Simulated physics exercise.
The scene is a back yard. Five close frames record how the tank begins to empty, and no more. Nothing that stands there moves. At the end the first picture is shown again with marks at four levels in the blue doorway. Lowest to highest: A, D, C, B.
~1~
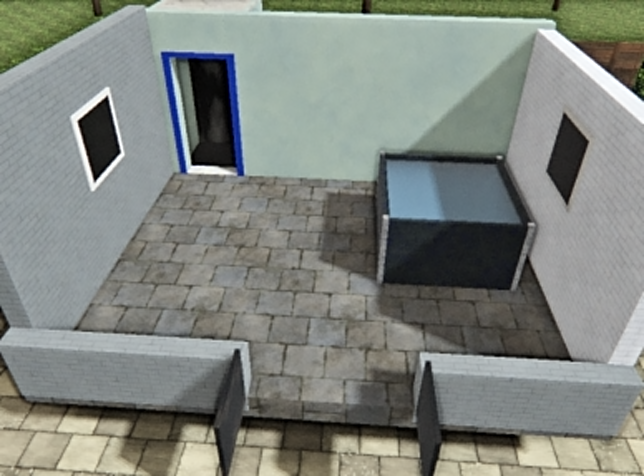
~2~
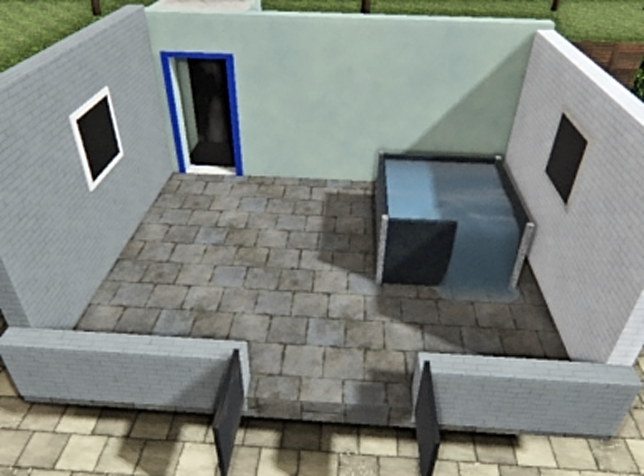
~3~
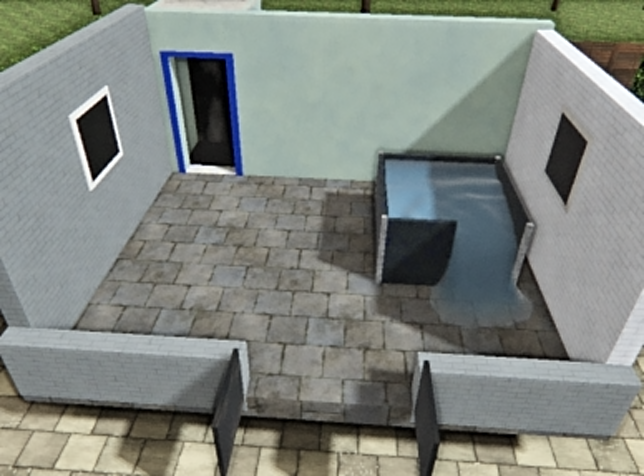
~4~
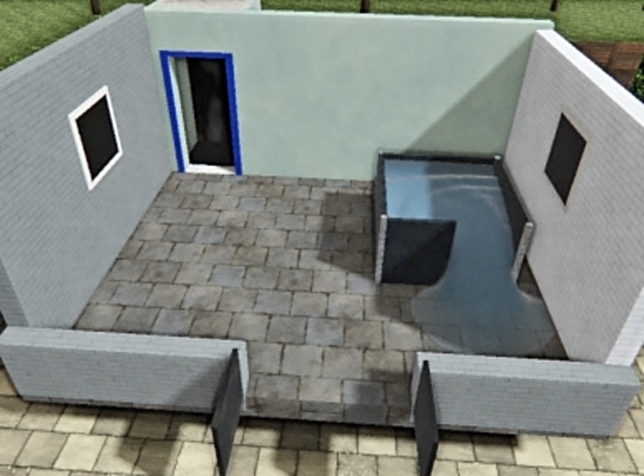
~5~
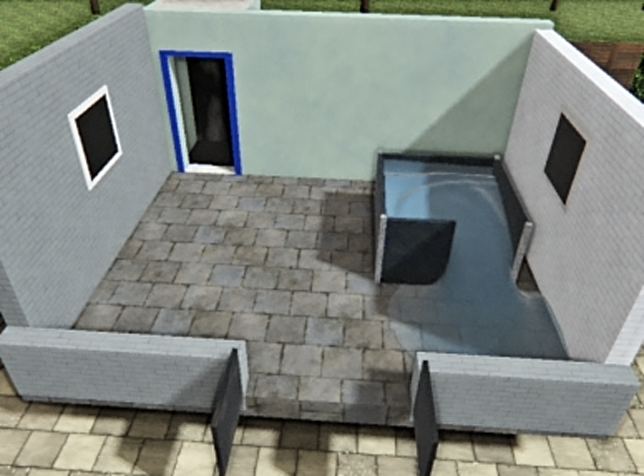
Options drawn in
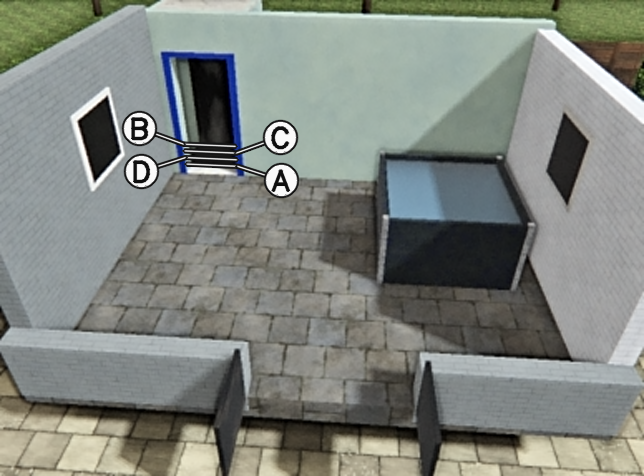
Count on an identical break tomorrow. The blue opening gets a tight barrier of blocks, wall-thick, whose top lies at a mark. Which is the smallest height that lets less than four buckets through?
A.
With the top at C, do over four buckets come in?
No.
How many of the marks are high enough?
All four.
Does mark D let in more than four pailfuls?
No, not at all.
On the marked copy, A at (211, 165); B at (209, 145); C at (210, 151); D at (211, 158); from the bottom up A, D, C, B.
If A is chosen, nothing gets over.
If B is chosen, nothing gets over.
If C is chosen, nothing gets over.
If D is chosen, nothing gets over.
